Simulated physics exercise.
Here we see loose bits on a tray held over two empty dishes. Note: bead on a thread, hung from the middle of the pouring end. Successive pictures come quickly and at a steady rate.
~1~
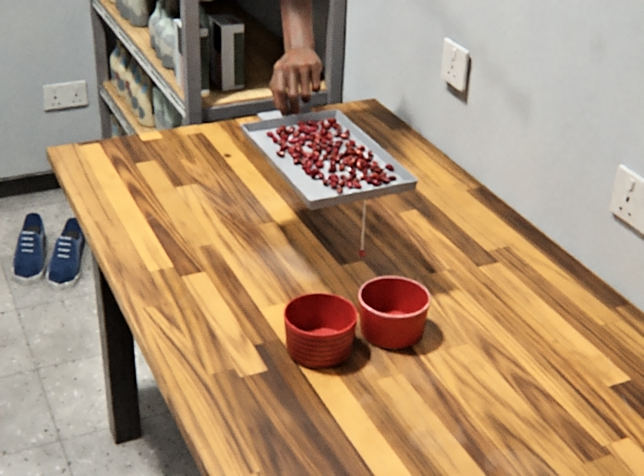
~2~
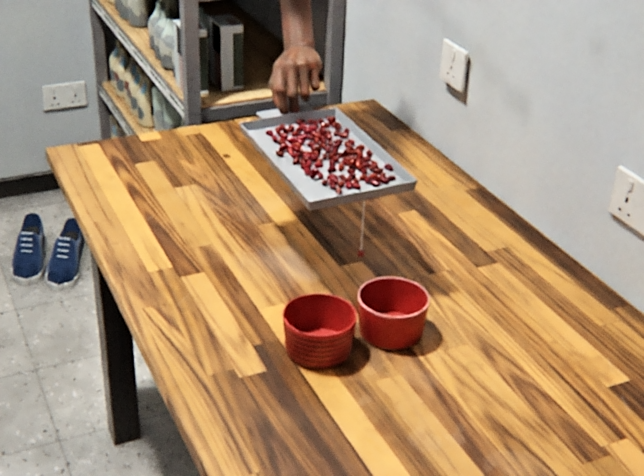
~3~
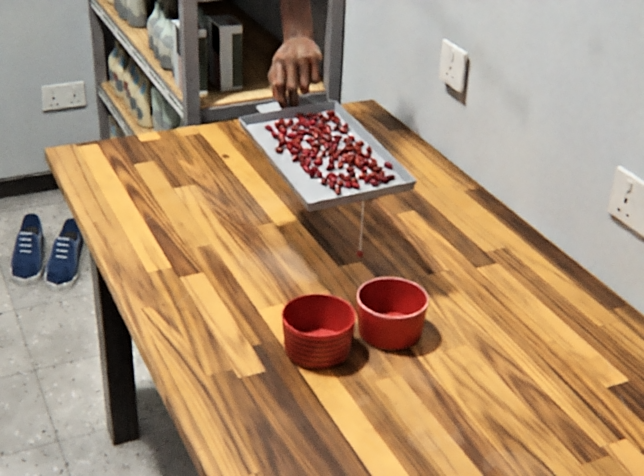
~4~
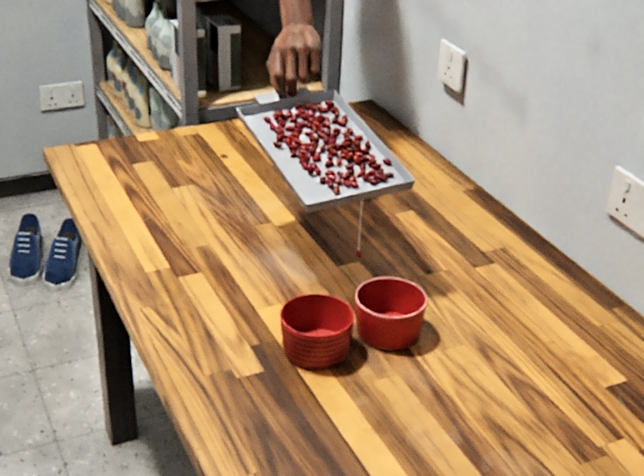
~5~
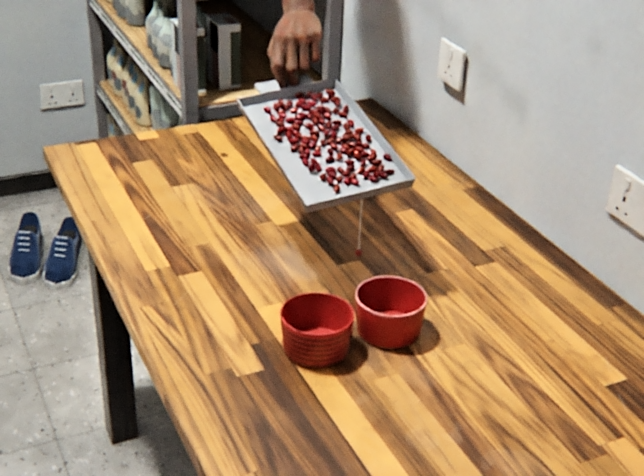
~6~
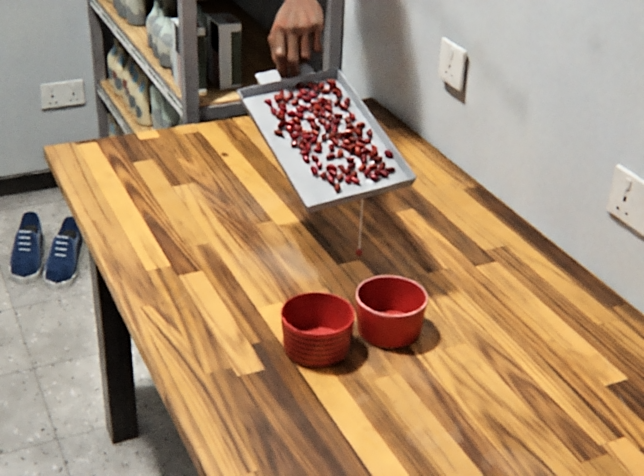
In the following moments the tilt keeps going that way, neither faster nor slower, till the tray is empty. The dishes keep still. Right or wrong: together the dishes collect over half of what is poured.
Wrong.
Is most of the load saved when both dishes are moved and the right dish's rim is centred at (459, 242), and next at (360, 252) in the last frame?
In order, they'd catch a minor share, and next a minor share.
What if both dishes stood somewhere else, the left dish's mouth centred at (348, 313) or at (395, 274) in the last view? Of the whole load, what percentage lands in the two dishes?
You'd get 20 in a hundred first and 20 in a hundred after that.
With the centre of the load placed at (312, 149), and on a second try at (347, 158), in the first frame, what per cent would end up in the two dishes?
You'd get near 20 percent first and near 40 percent next.
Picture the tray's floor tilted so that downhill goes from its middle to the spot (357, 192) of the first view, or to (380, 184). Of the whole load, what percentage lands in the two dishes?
About 40 % and 10 %.
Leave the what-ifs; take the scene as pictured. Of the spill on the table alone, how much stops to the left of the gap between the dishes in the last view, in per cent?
I reckon around 90 per cent.
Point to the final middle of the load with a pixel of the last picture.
About (338, 317).
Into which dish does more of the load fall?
The one at right ends up fuller.
Shortly afterwards, tray tipped steeply; the whole lot on the tray.
Next, tray tipped past a quarter turn; all but a few on the tray; only a few outside both.
Some moments later, tray tipped past a quarter turn; a little in the left dish; near a quarter in the right dish; near two thirds outside both.
In the end, tray tipped past a quarter turn; a little in the left dish; near a quarter in the right dish; near two thirds outside both.
